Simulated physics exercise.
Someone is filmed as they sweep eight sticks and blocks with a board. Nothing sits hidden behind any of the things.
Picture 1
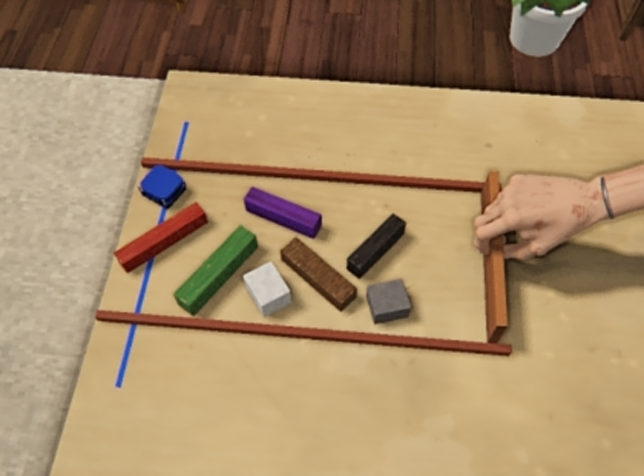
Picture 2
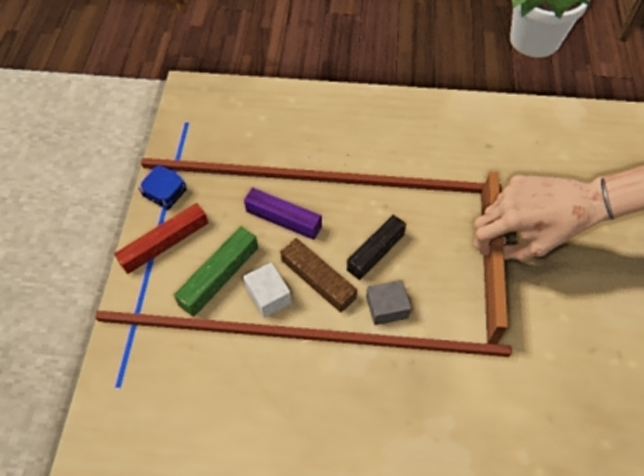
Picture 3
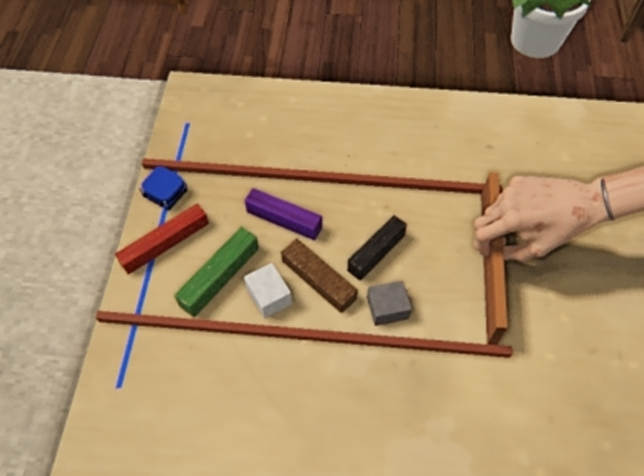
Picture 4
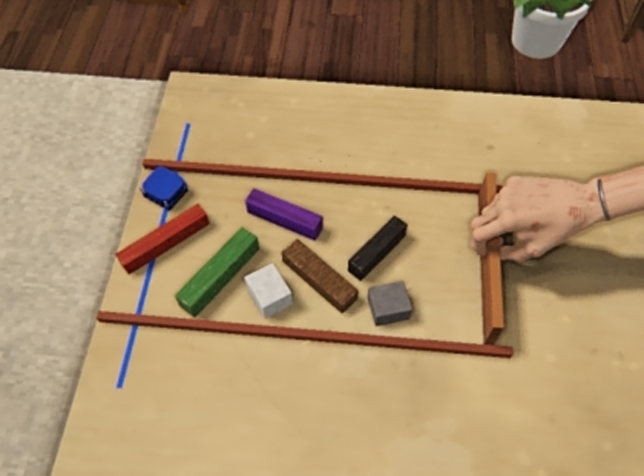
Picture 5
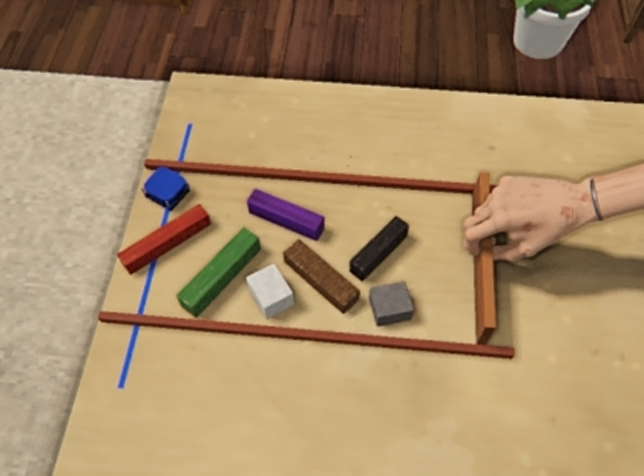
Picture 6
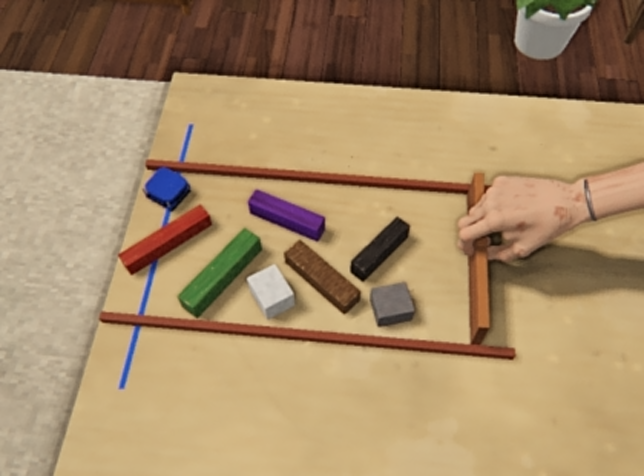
A hand sliding a wooden board slightly left between two rails, while eight coloured sticks and blocks lie still on a table.
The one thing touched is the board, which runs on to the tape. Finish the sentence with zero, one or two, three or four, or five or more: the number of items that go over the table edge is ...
The number of items that go over the table edge is five or more.
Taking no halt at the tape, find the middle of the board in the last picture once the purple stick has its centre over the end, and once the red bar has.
(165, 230) and (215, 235), more or less.
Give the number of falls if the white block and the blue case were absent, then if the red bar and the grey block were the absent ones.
Taking the two tries in turn, it comes to 4 and 3.
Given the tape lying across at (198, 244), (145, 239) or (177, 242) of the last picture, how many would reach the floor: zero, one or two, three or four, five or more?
Trial 1 - either three or four; trial 2 - more than four; trial 3 - either three or four.
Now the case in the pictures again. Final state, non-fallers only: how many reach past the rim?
Count: 0.
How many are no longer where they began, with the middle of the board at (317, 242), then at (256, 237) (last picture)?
At the first place 6, at the second 8.
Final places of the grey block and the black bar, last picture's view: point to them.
The grey block at (129, 278), the black bar at (150, 233).
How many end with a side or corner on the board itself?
Count: 2.
Soon after, none off yet; blue case at rest near (167, 189); red bar at rest near (167, 239); green bar at rest near (221, 272).
Then, none off yet; blue case moving near (162, 188); red bar moving near (162, 235); green bar moved about its own width near (166, 256).
By the end, the number that fall off is five or more; fallen, brown bar, purple stick, white block, green bar, red bar and blue case.
